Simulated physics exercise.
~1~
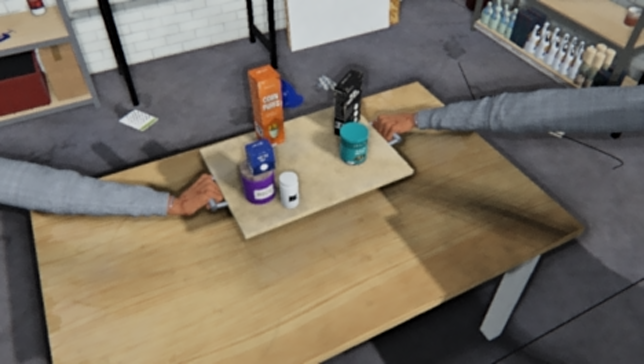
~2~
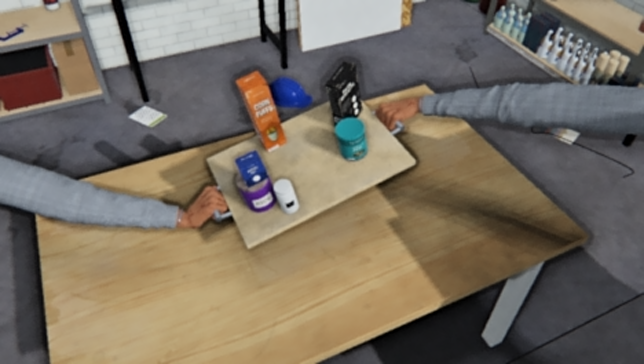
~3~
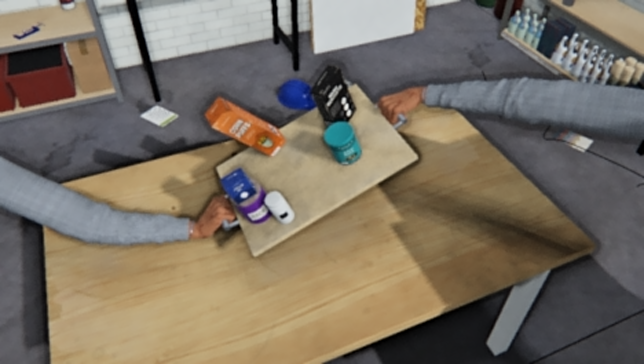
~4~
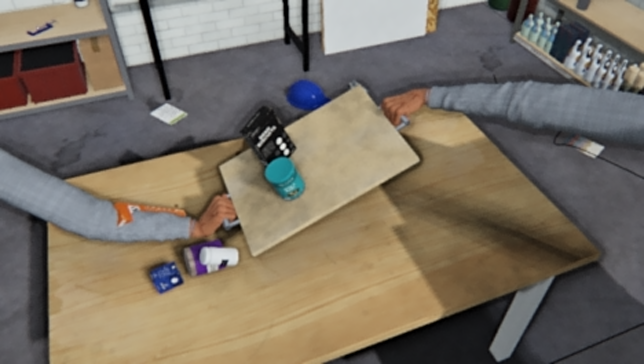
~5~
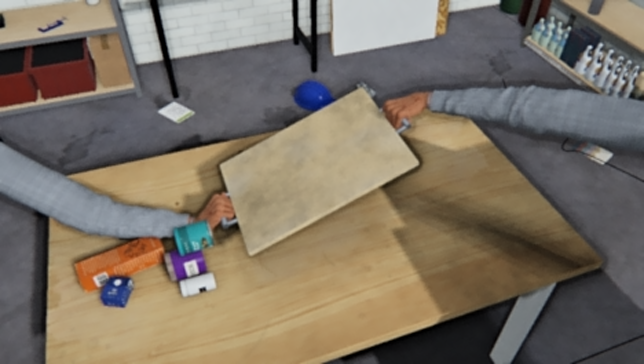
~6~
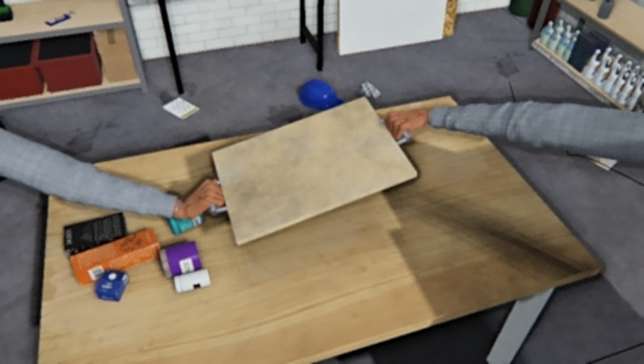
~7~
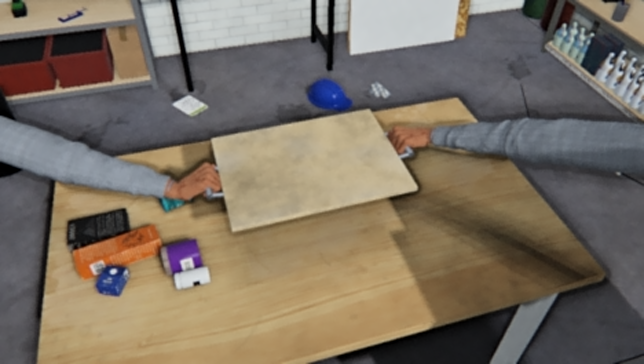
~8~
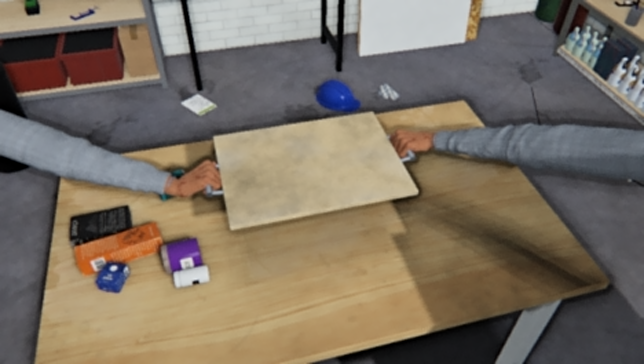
Two hands tilting a rimless tray down to the left, sending all its cartons and containers onto the table, then levelling it empty.
